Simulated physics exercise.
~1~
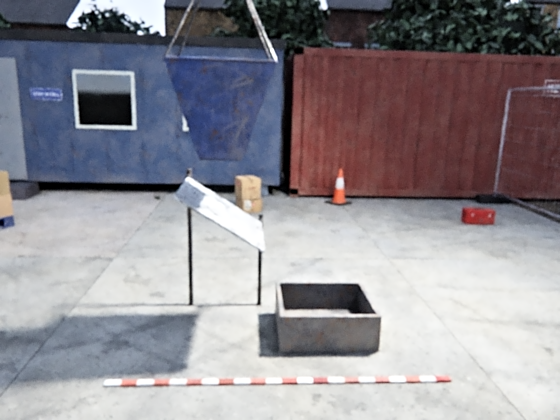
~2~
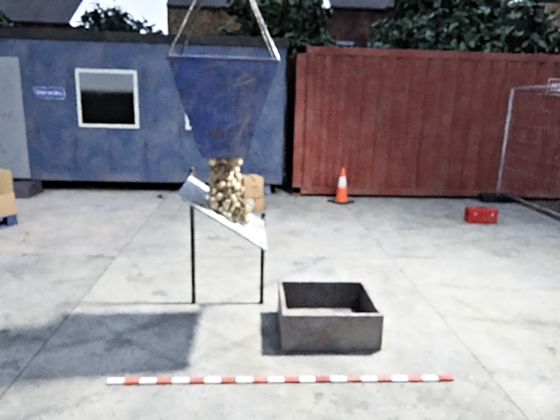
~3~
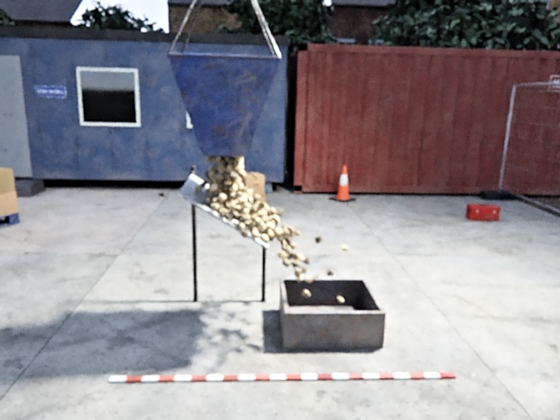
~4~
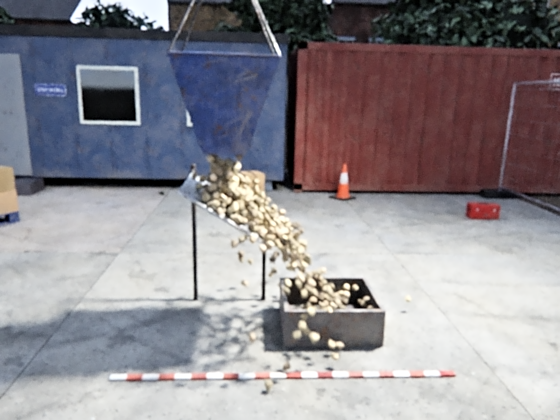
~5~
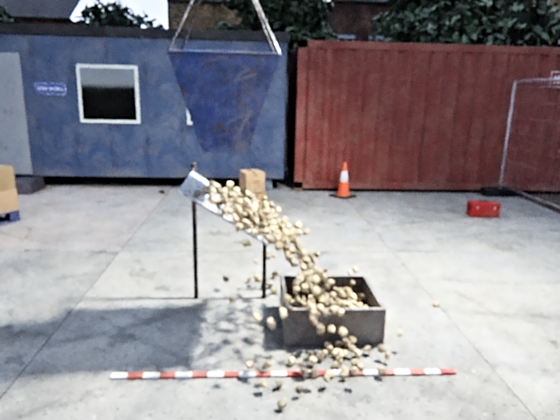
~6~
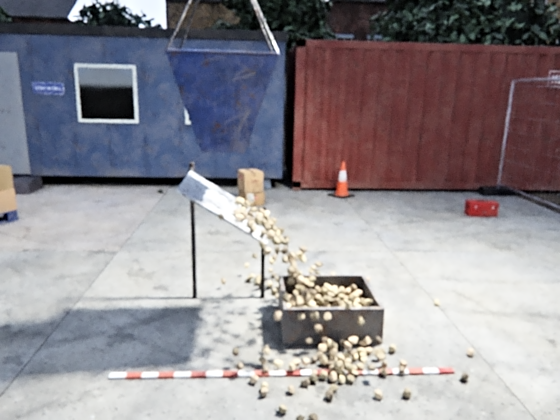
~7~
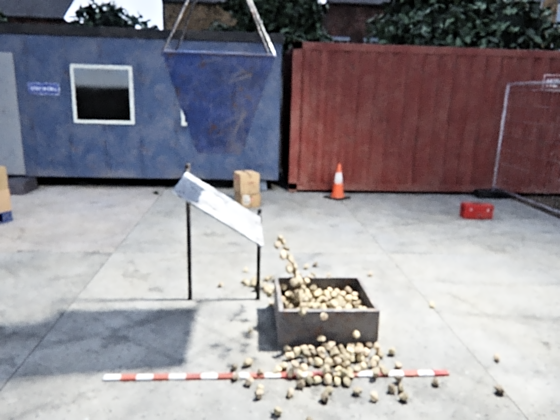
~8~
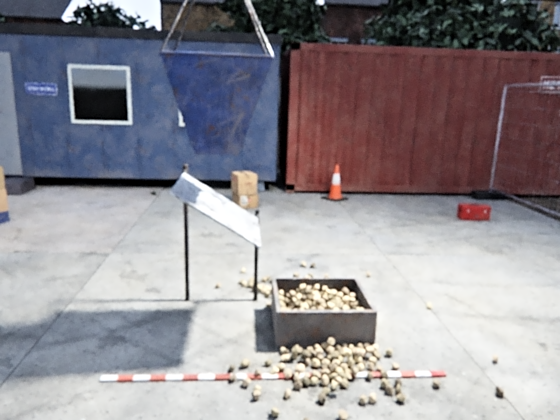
A blue hopper hangs above a concrete yard, seen from the front by a slightly swaying camera, with a blue cabin and a red container behind. Below it a pale metal slide on thin dark legs slopes down to the right towards an open dark bin, with a red and white striped staff lying in front. Pale stones pour from the hopper, strike the slide and tumble down it. They fill the bin while others spill onto the ground before it. The hopper empties, then the slide clears. Most stones rest heaped in the bin, the rest scattered around its front and the staff.
